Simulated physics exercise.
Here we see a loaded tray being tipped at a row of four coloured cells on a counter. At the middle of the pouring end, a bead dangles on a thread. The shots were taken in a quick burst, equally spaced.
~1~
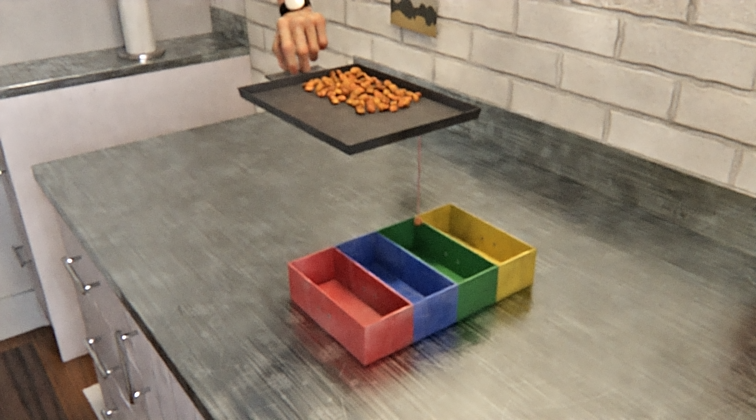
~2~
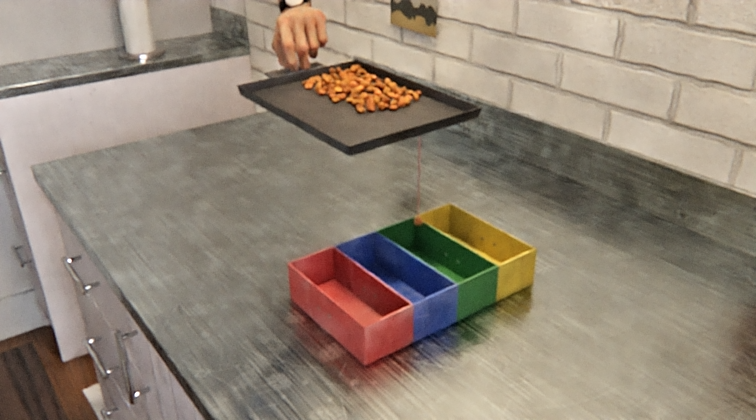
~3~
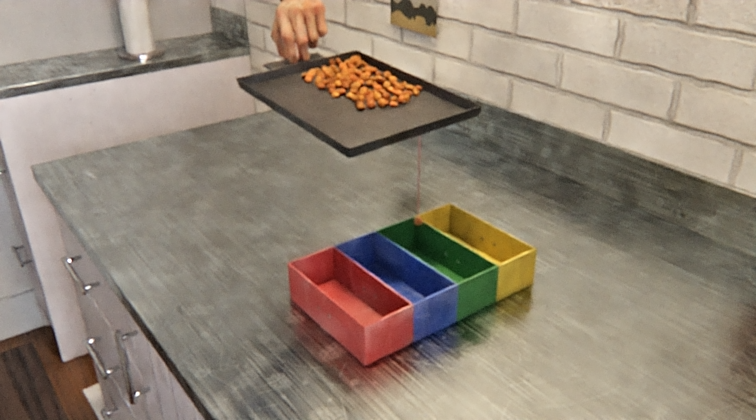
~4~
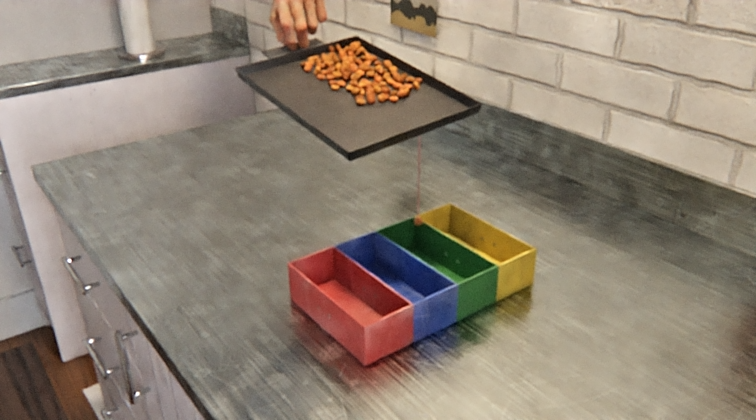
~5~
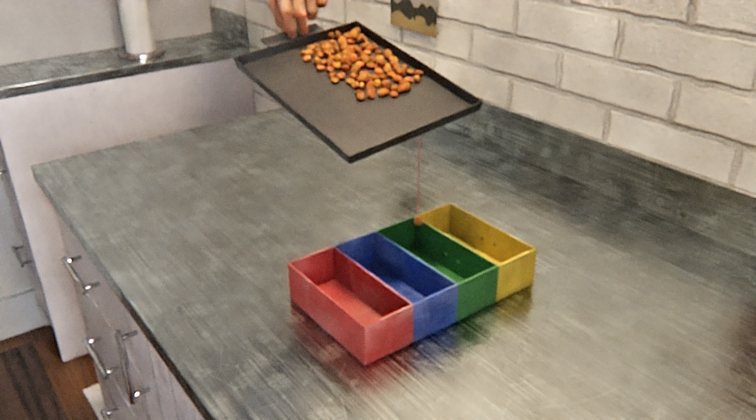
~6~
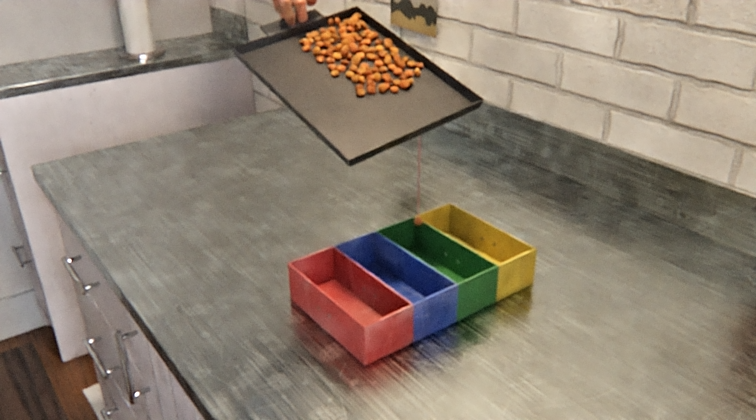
At the start, a hand holds a dark tray of brown kibble-like pieces nearly level above a row of red, blue, green and yellow cells on a counter. The hand then raises the tray's far end, slanting it steadily more toward its near left corner, while the pieces stay bunched near the raised end.
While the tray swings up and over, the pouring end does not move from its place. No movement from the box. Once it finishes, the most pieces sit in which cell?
In the blue cell.
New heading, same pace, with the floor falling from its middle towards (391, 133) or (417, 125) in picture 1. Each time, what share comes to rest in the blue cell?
First heading 30 %, second heading 0 %.
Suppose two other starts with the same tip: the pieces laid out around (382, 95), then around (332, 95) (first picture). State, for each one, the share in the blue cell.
First case: Some 60 %; second case: Some 70 %.
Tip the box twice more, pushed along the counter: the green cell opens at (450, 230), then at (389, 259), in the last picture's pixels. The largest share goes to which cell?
The red one, then the green cell.
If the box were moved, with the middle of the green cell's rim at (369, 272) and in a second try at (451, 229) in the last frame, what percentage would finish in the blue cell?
First position: Some 10 %; second position: Some 10 %.
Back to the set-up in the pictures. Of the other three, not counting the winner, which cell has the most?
Second place: Red.
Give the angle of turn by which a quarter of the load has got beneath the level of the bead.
The tilt then is about 70°.
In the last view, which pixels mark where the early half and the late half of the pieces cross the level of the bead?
The opening part goes through (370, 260); what follows goes through (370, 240).
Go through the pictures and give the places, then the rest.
The first picture shows corners of the pouring end near (349, 144) and (478, 108), level; middle of the load near (360, 91), bits of cat kibble; bead on its thread near (418, 221); red cell near (389, 331); blue cell near (435, 309); green cell near (477, 289); yellow cell near (516, 271).
The second picture shows corners of the pouring end near (349, 145) and (478, 107), level; middle of the load near (360, 89).
The third picture shows corners of the pouring end near (349, 147) and (479, 106), tipped barely, lowest at the left corner; middle of the load near (360, 83).
The fourth picture shows corners of the pouring end near (349, 150) and (479, 103), tipped a little, lowest at the left corner; middle of the load near (360, 73).
The fifth picture shows corners of the pouring end near (350, 154) and (480, 101), tipped a little, lowest at the left corner; middle of the load near (360, 64).
The sixth picture shows corners of the pouring end near (350, 157) and (480, 99), tipped clearly, lowest at the left corner; middle of the load near (360, 56); red cell near (389, 331); blue cell near (435, 309); green cell near (477, 289); yellow cell near (516, 271).
Shortly afterwards, tray tipped steeply; the bulk on the tray; a little falling or outside the box.
Next, tray tipped right over; a little on the tray; near half in the blue cell; near a third in the red cell; only a few in the green cell; a little falling or outside the box.
Some moments later, tray tipped past a quarter turn; near half in the blue cell; near a third in the red cell; a little in the green cell; a little falling or outside the box.
In the end, tray tipped past a quarter turn; near half in the blue cell; near a third in the red cell; a little in the green cell; none at all in the yellow cell; a little outside the box.
